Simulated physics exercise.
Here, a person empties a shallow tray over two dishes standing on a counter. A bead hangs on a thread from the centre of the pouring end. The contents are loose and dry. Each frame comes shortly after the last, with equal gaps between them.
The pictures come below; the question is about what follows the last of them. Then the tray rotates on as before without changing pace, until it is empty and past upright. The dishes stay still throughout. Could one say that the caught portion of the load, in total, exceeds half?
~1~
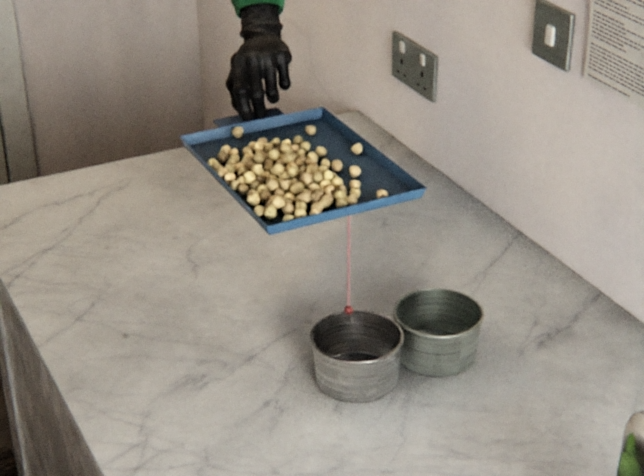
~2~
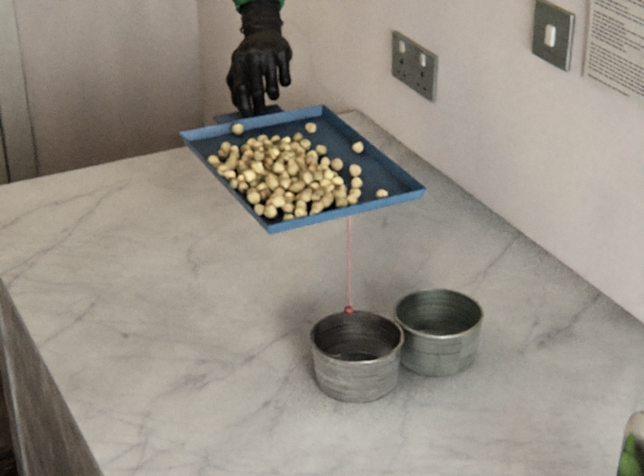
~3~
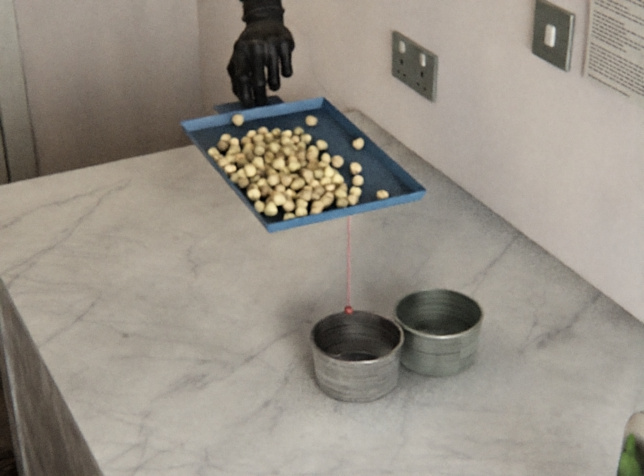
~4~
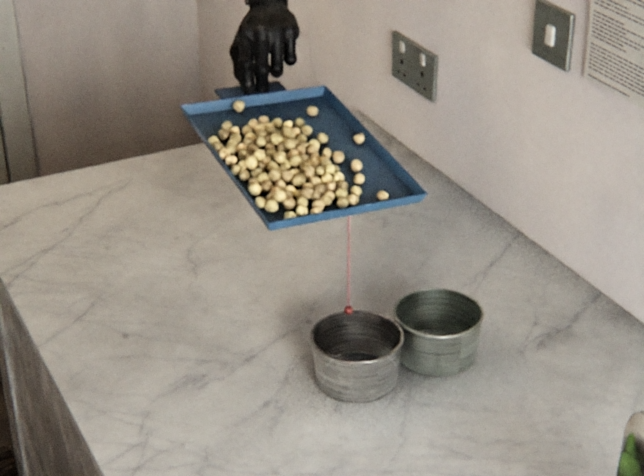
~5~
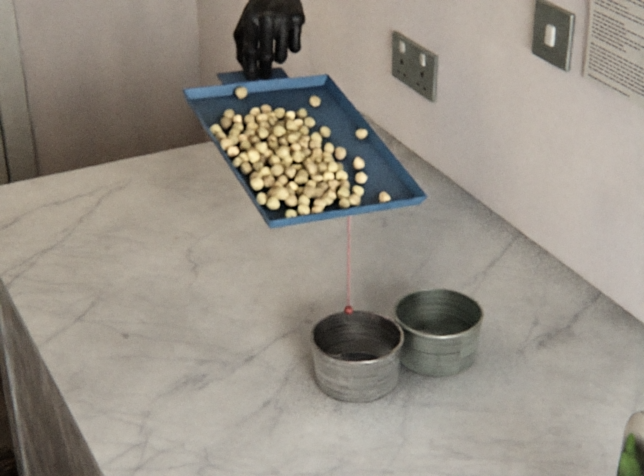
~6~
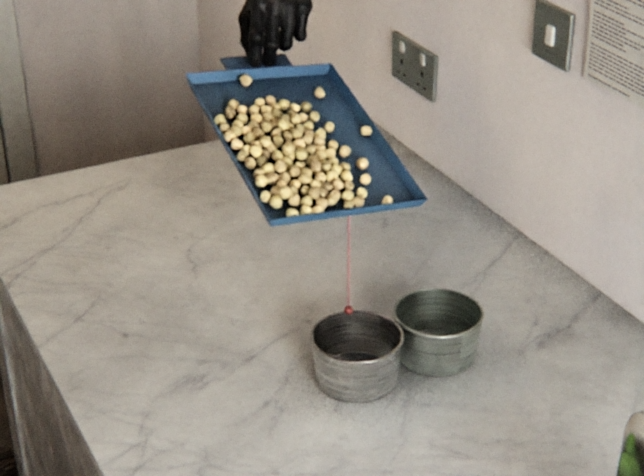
Yes - turns out most of it gets caught in the end.
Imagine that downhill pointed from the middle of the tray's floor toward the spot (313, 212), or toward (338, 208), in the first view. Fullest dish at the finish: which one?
The first try goes to the one on the left and the second to the one on the left.
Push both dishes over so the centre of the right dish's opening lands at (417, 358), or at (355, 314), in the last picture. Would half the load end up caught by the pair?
Try 1: Not up to half; try 2: Not up to half.
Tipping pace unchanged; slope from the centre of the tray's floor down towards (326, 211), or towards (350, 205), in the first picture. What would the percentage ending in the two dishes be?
Lab note: Try 1 = 40 %, try 2 = 70 %.
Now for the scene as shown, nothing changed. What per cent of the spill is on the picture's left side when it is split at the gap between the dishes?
Roughly 10 in a hundred.
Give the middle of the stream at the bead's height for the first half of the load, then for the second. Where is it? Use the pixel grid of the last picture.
Early half (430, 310), late half (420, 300).
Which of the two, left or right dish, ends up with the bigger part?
Winning side: Right of the pair.
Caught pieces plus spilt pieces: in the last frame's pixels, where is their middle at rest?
Somewhere around (431, 348) in the final view.
Just after the last frame, tray tipped steeply; roughly two thirds on the tray; about a tenth in the right dish; just a few outside both; roughly a quarter in the air.
A moment on, tray tipped past a quarter turn; roughly a quarter in the left dish; roughly half in the right dish; about a tenth outside both; about a tenth in the air.
Further on, tray tipped past a quarter turn; roughly a quarter in the left dish; roughly two thirds in the right dish; about a tenth outside both.
When it is over, tray tipped past a quarter turn; roughly a quarter in the left dish; roughly two thirds in the right dish; about a tenth outside both.
